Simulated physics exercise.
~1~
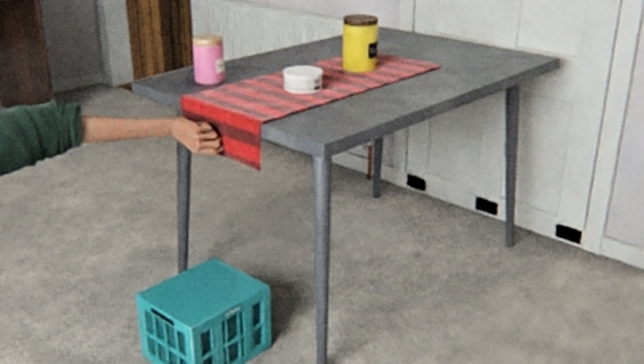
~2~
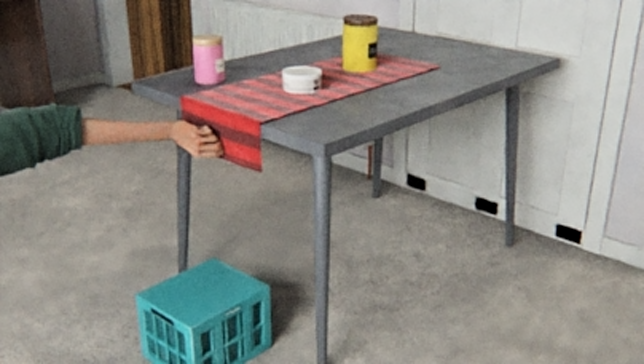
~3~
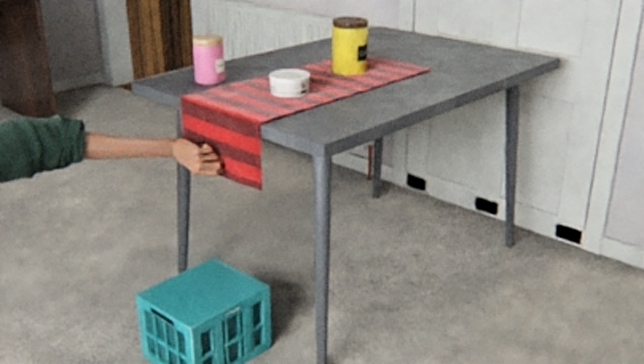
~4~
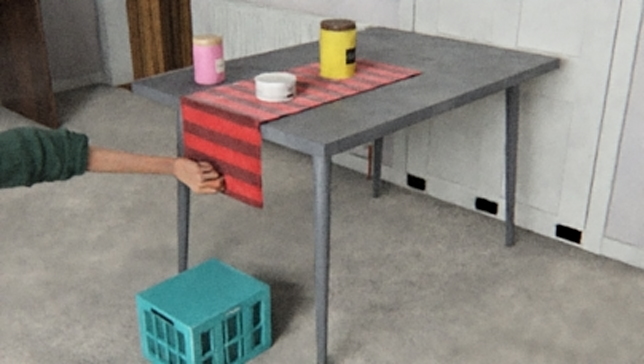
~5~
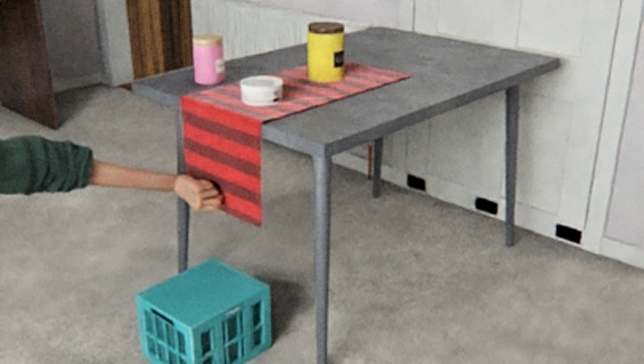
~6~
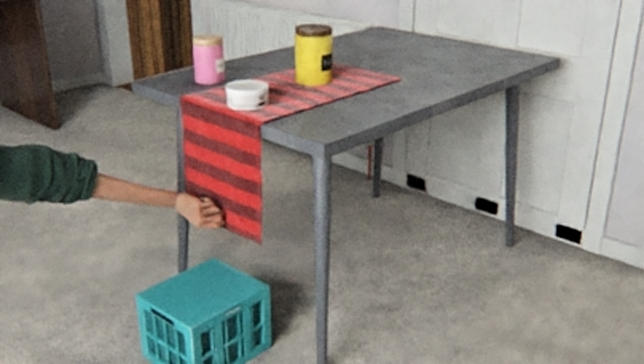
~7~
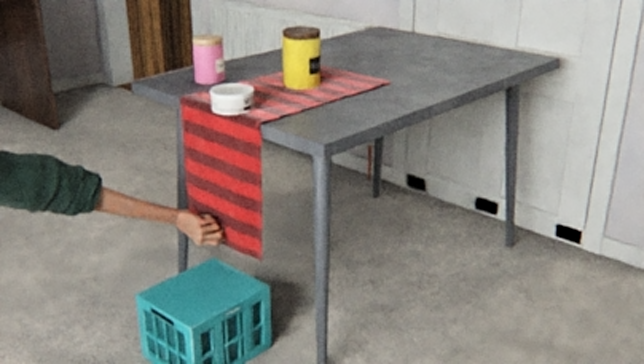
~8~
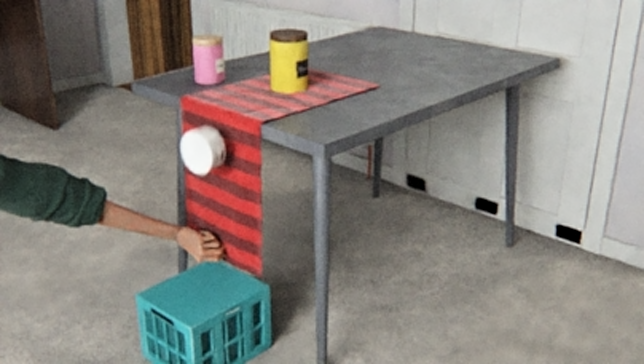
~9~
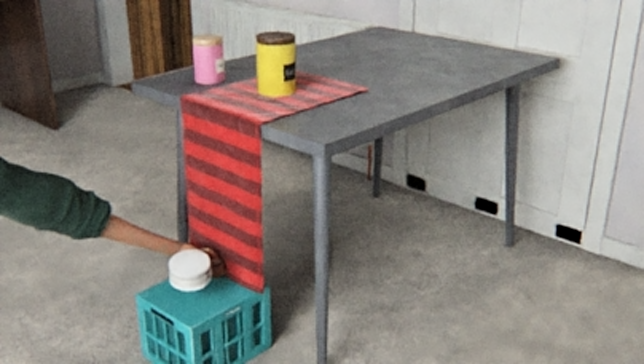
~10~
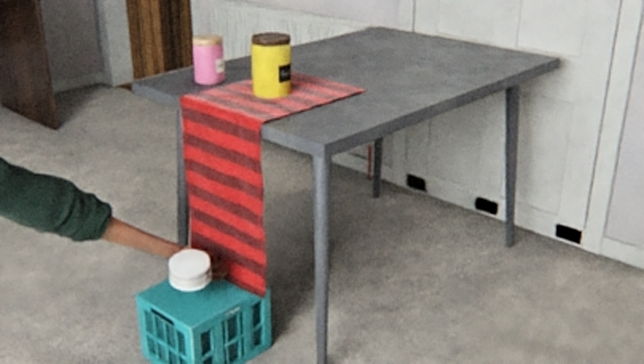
Hand pulling a red striped cloth down off a grey table, white tub tipping over the edge onto a turquoise crate.
